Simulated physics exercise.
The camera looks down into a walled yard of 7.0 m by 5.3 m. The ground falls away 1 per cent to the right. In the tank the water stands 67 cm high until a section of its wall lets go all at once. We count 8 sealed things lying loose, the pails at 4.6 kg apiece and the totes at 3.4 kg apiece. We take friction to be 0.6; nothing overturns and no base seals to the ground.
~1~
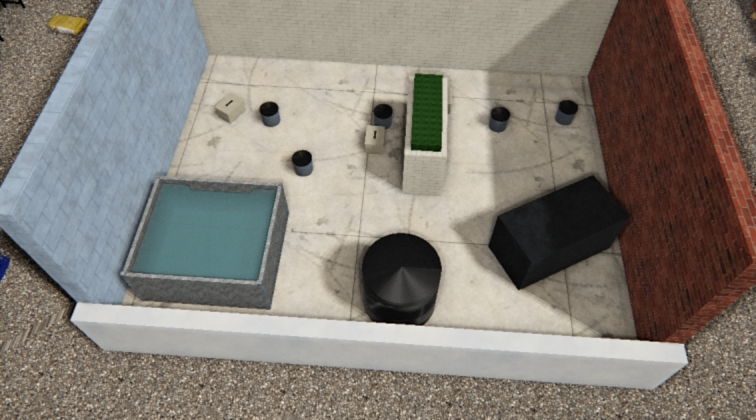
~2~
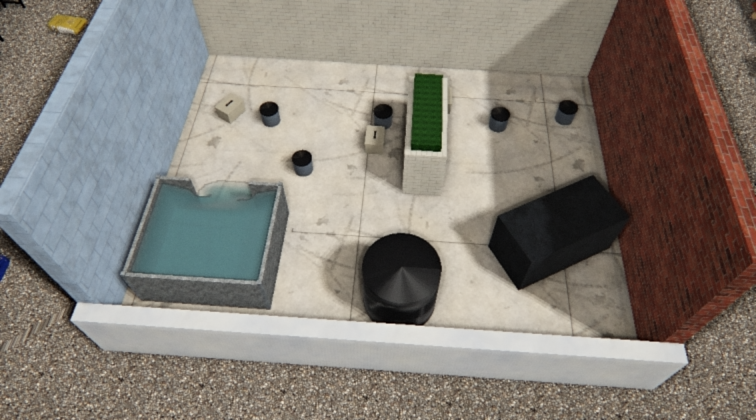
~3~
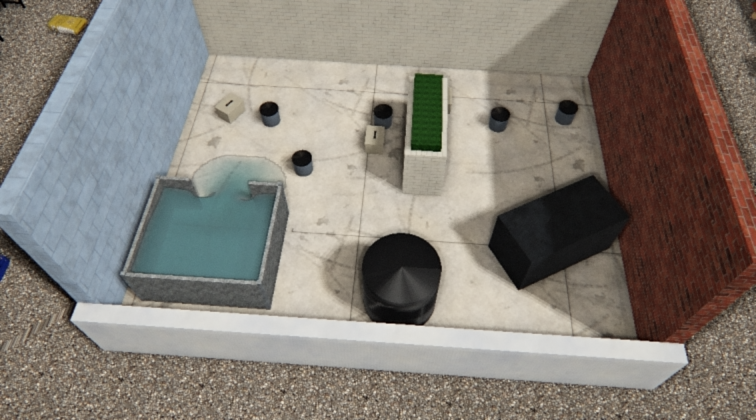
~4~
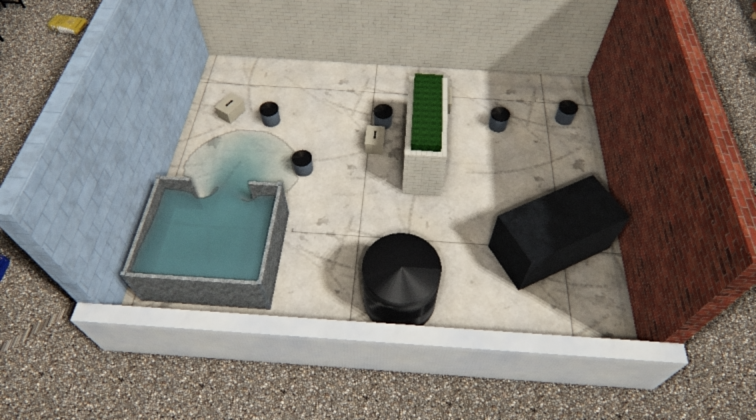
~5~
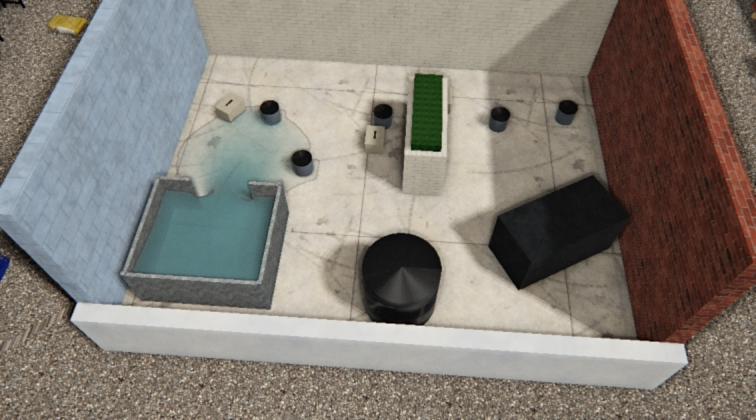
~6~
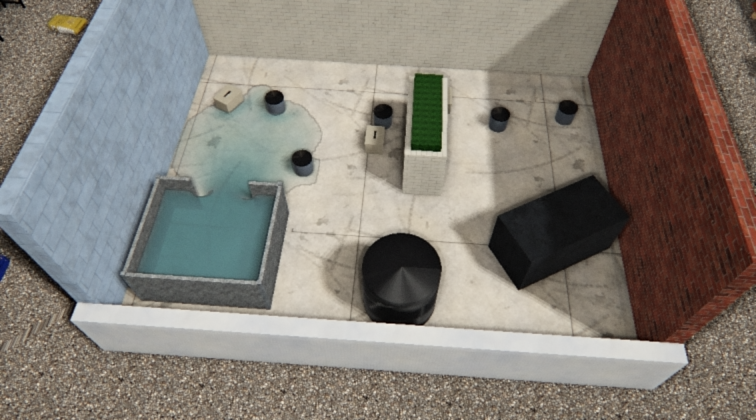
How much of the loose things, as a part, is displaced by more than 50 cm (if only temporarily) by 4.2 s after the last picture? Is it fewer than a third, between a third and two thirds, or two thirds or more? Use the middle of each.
Two thirds or more.
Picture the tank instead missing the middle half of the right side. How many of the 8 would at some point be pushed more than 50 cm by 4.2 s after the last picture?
The count would be 1.
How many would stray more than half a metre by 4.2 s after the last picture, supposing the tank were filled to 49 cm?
In that case the number is 4.
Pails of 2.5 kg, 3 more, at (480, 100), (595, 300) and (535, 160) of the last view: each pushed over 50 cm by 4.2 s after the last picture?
One after another they come out above it, inside the limit, inside the limit.
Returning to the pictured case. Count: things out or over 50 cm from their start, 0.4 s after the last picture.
2.
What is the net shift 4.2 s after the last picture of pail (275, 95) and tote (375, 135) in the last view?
Going in order, that's 350 cm for one and 100 cm for the other.
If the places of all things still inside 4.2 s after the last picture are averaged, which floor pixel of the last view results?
(426, 147).
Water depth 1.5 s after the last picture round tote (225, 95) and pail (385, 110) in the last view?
Some 32 cm at the first, some 3 cm at the second.
Then, 0.4 s after the last picture 2 of 8 are over 50 cm from their spots; 0 afloat.
Then, 1.5 s after the last picture 3 of 8 are over 50 cm from their spots; 2 afloat.
Then, 2.8 s after the last picture 3 of 8 are over 50 cm from their spots; 1 afloat.
Then, 4.2 s after the last picture 8 of 8 are over 50 cm from their spots, and 8 have been at some point; 4 afloat.
